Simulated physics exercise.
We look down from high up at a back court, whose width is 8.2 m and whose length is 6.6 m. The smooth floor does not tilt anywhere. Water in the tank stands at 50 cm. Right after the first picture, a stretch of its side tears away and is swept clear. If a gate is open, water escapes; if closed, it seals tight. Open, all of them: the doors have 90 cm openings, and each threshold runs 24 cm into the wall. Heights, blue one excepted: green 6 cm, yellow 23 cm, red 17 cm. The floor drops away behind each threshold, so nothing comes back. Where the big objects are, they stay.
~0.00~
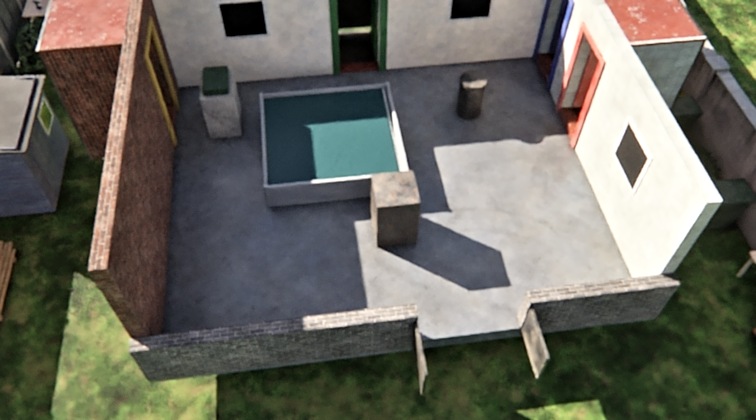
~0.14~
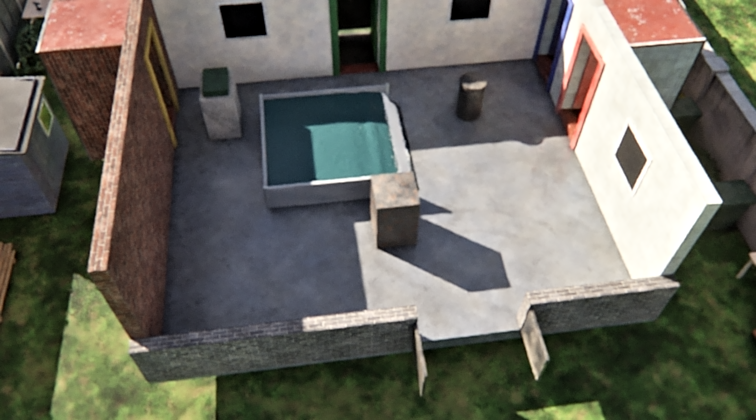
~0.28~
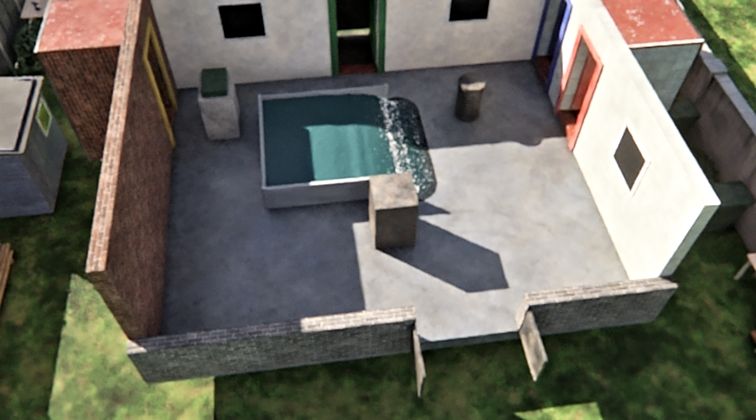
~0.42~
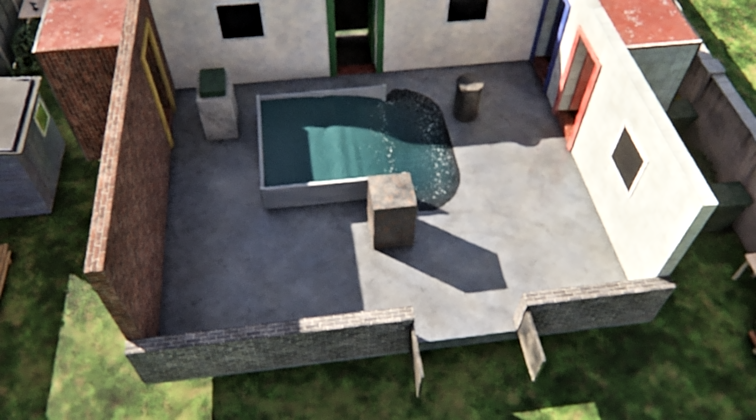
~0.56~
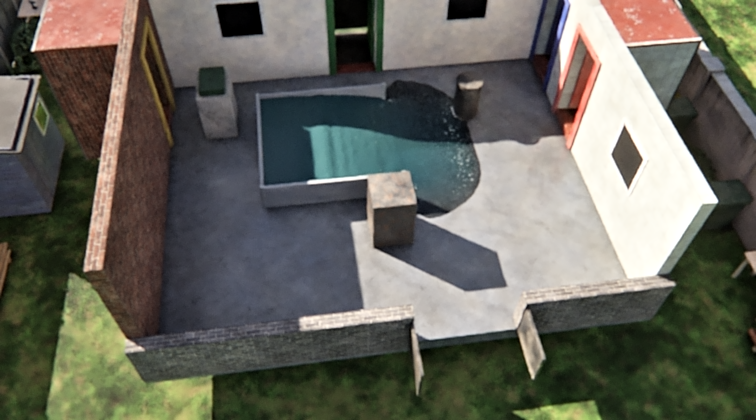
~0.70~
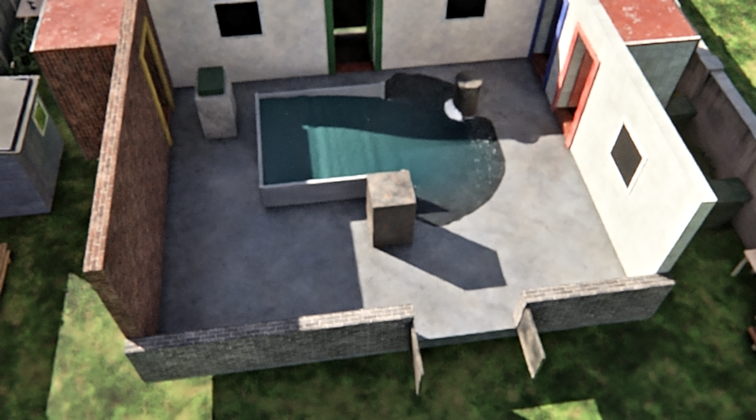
Water pouring from the broken right side of a raised tank, spreading across a grey walled courtyard and around a short post.
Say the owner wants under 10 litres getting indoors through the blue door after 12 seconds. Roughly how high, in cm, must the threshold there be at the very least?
At the very least some 24 cm.
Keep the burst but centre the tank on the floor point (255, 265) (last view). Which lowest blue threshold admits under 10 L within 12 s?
13.5 cm or thereabouts.
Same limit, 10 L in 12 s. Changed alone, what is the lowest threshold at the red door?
For red: Close to 24 cm.
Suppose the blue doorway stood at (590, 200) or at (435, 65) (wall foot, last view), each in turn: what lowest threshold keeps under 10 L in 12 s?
About 18 cm, then about 19 cm.
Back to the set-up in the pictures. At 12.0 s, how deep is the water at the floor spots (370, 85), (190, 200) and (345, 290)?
In that order: 5, 8 and 4 cm.
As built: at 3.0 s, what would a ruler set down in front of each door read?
Green door 0 cm, yellow door 0 cm, red door 26 cm, blue door 28 cm.
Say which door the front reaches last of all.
Yellow, last of all.
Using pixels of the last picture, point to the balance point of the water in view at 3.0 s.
Around (440, 145).
After 1.4 s water covers 30 % of the floor, deepest (30 cm) near (452, 116); it has not reached the blue door.
After 3.0 s water covers 40 % of the floor, deepest (28 cm) near (567, 149); 28 cm at the blue door, 5 litres in over its 21 cm threshold.
After 12.0 s water covers 95 % of the floor, deepest (10 cm) near (168, 190); 5 cm at the blue door, 29 litres in over its 21 cm threshold.
At the blue door as built, the water arrived by 1.6 s and peaked near 30 cm at 3.2 s.
With a threshold of 19 cm, 47 litres would have come in within the 12 s; with 30.5 cm, 0 litres. So under 10 litres takes about 24 cm.
